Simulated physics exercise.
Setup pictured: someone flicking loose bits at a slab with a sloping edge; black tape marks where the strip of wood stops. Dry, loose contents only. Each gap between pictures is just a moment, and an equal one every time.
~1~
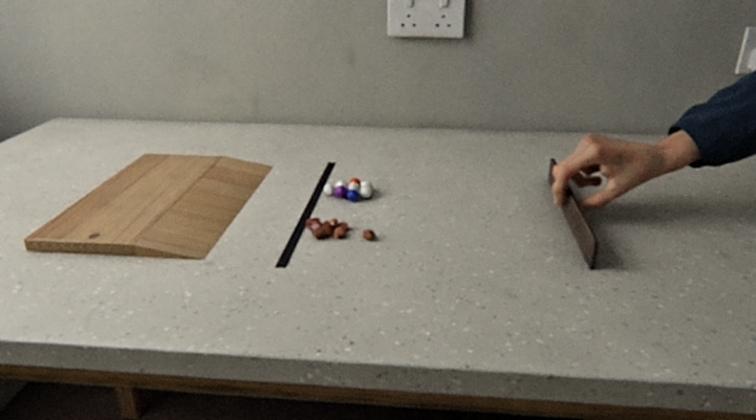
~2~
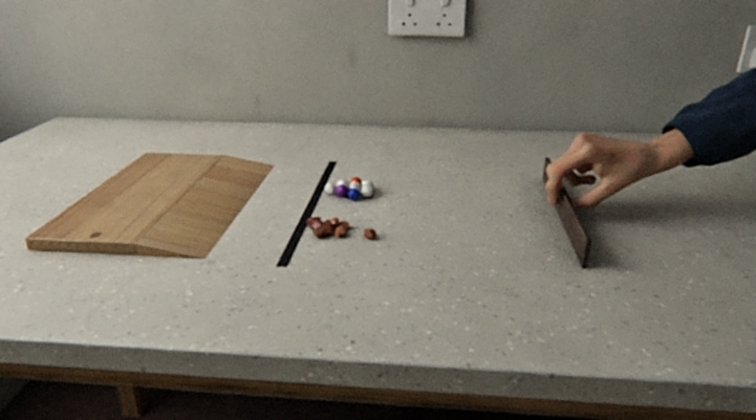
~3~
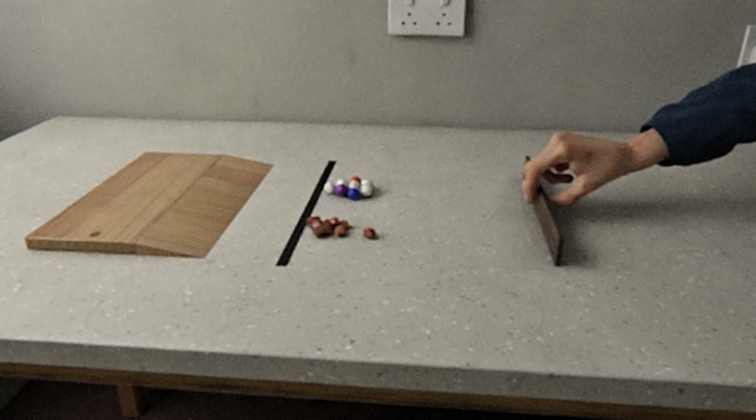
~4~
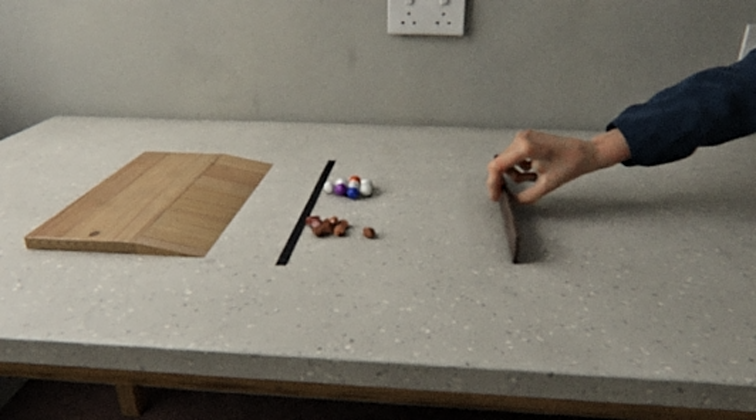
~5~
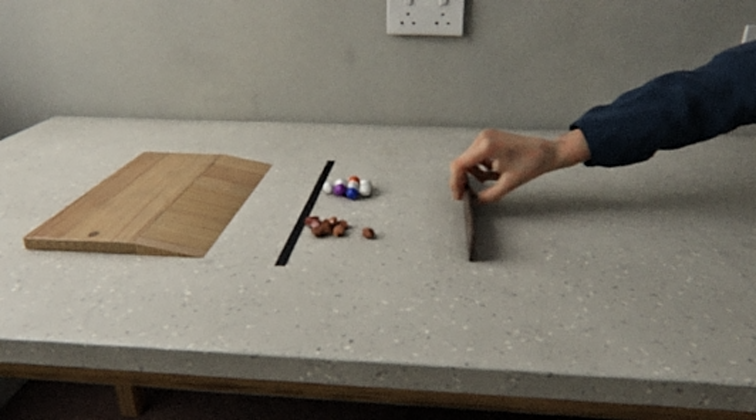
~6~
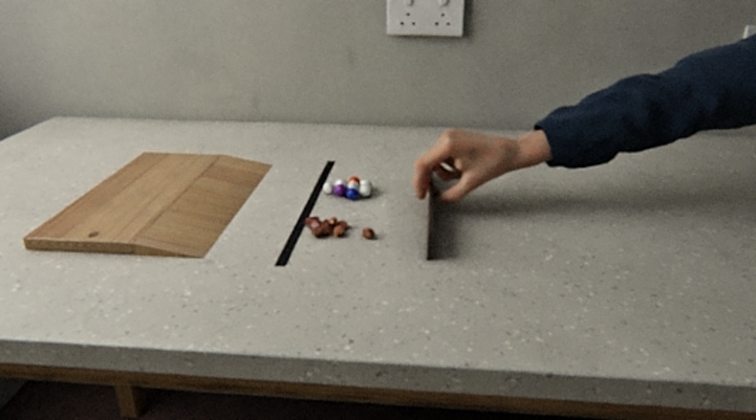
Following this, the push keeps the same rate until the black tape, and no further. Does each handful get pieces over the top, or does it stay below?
The near handful stays below; the far handful gets pieces over.
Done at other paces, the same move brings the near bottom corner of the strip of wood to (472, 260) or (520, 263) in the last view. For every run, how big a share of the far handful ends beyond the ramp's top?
That works out to 50 percent the first time and 0 percent the second time.
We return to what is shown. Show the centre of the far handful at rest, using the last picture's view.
Its middle ends up near (92, 171).
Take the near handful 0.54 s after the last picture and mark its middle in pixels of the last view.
Near (214, 229).
Then, 0.12 s on from there, strip of wood still moving, near (357, 184); near handful the whole lot short of the ramp; far handful the whole lot short of the ramp.
Then, 0.26 s on from there, strip of wood stopped at the black tape; near handful the whole lot short of the ramp; far handful the whole lot short of the ramp.
Then, 0.54 s on from there, strip of wood stopped at the black tape; near handful near half on the ramp, near half short of the ramp; far handful near two thirds past the top, near a third on the ramp.
In the end, strip of wood stopped at the black tape; near handful none at all past the top, near half on the ramp, near half short of the ramp; far handful the bulk past the top, near a quarter on the ramp.
